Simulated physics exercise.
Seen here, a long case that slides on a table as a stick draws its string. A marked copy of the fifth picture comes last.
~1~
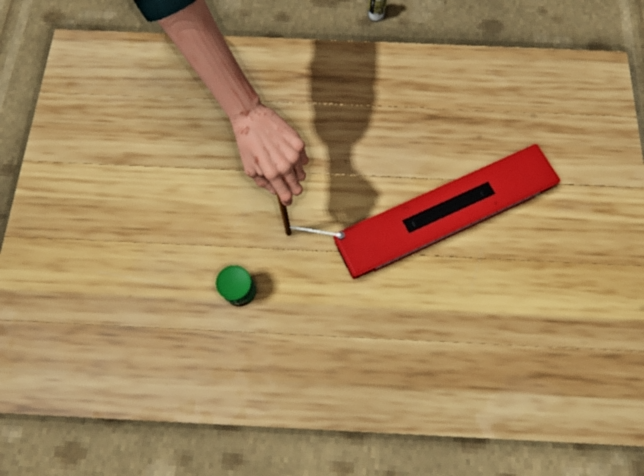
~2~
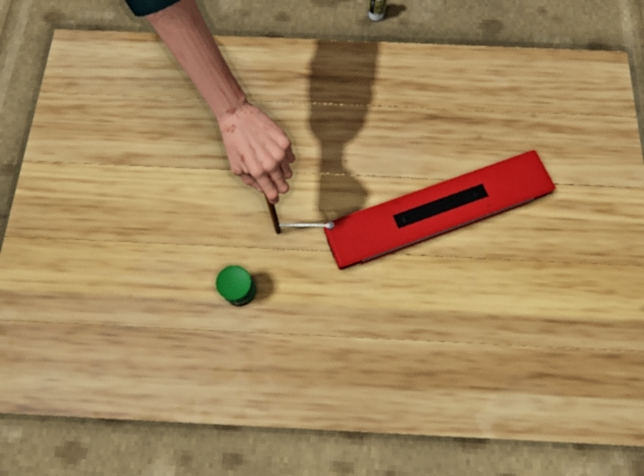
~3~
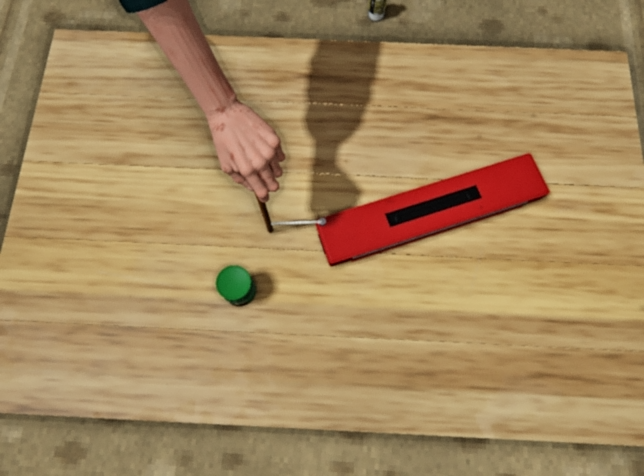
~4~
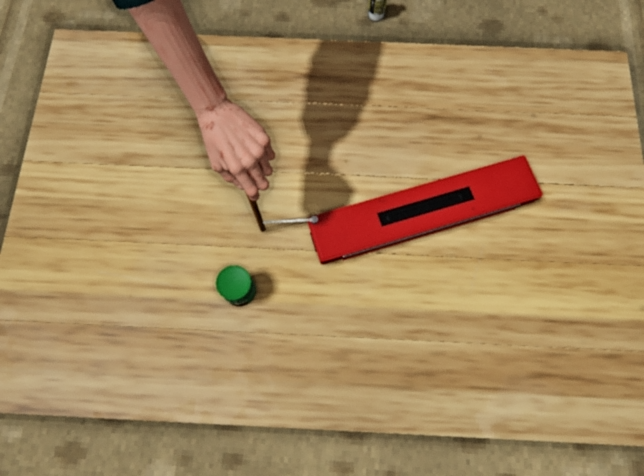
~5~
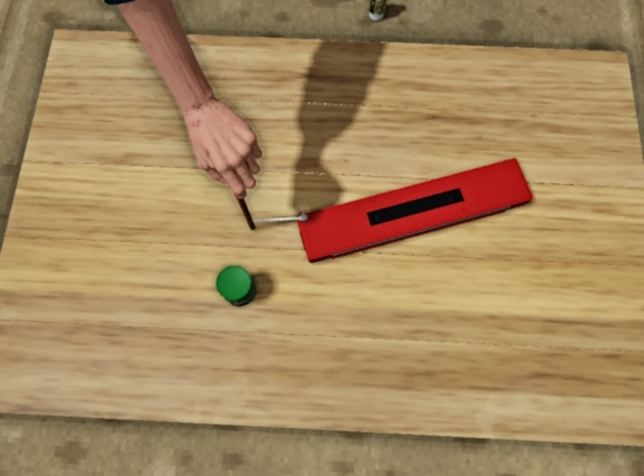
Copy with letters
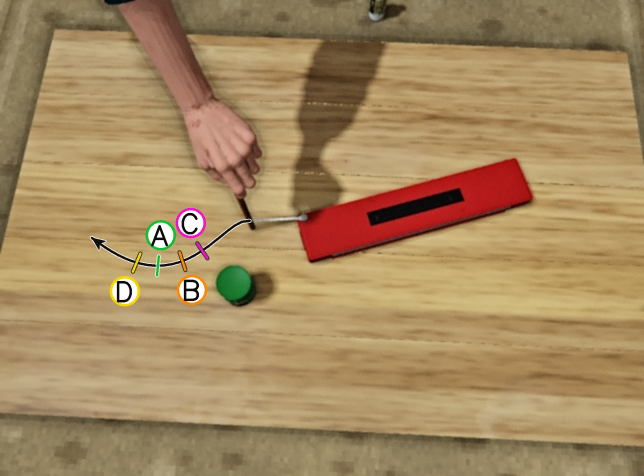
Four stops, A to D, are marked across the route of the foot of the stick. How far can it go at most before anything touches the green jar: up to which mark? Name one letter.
Up to mark C.
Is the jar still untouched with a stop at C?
Yes.
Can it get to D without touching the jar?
For that mark, no.
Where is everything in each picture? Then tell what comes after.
Green jar (237, 287); red case (449, 207), in the first frame.
Red case (441, 206); green jar (237, 287), in the second frame.
Red case (434, 206); green jar (237, 287), in the third frame.
Red case (426, 206); green jar (237, 287), in the fourth frame.
Red case (416, 207); green jar (237, 287), in the fifth frame.
On the copy, A at (158, 266); B at (182, 261); C at (202, 251); D at (137, 262); the route from (250, 221) via (172, 264) to (92, 238).
On C. First, foot of the stick (233, 228), middle of the case (399, 208).
Then, foot of the stick (216, 241), middle of the case (381, 212).
Finally, foot of the stick (203, 251), middle of the case (368, 215); nothing has been touched.
By contrast, A is too far, the jar has been hit; B is too far, the jar has been hit; D is too far, the jar has been hit.
